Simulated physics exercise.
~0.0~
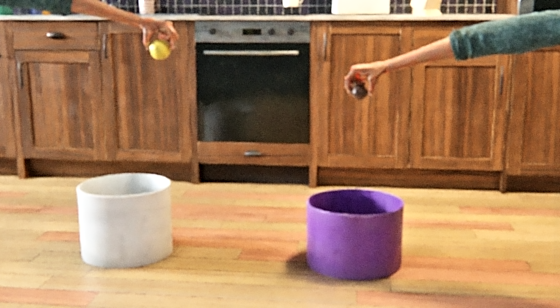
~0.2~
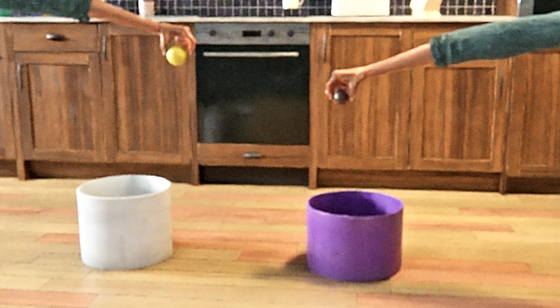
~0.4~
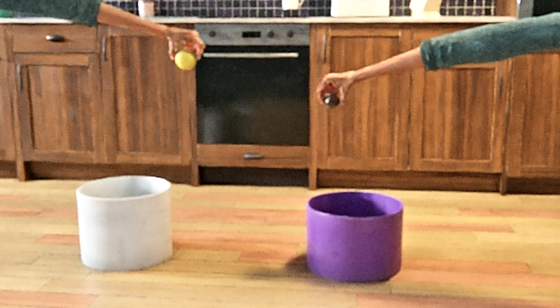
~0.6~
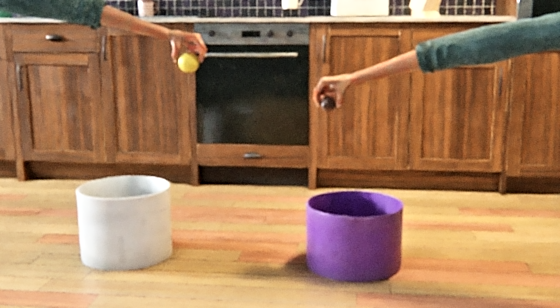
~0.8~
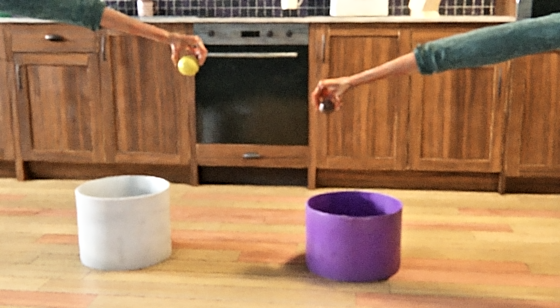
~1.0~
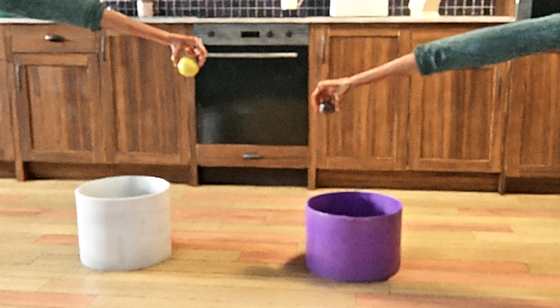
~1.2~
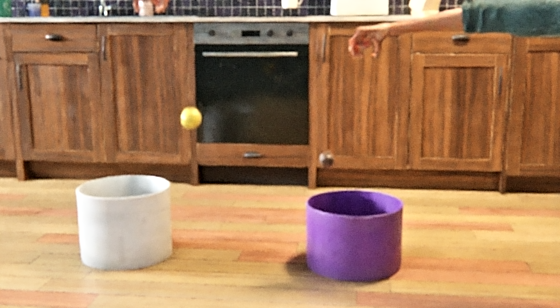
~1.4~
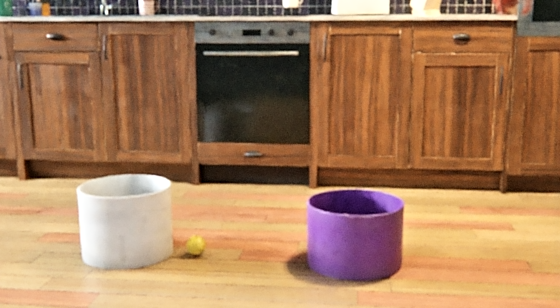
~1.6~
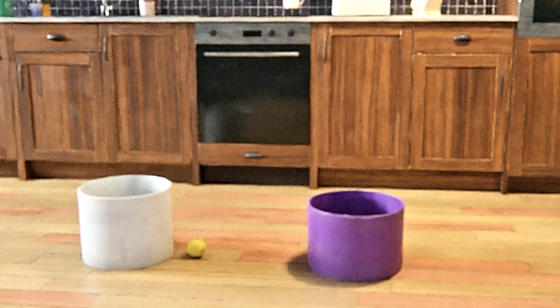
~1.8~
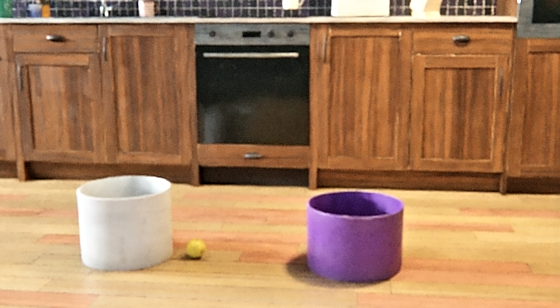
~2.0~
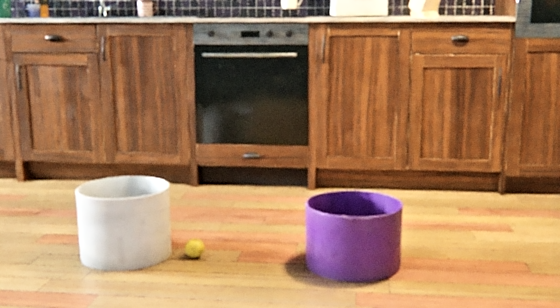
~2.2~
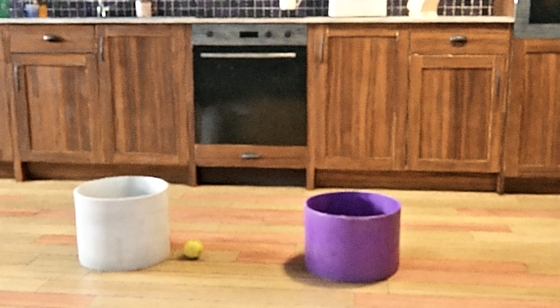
Two hands held a yellow apple and a small brown ball above a kitchen floor, shifted them inward, then let go; the ball dropped into the purple bin on the right, while the apple missed the white bucket and settled beside it.
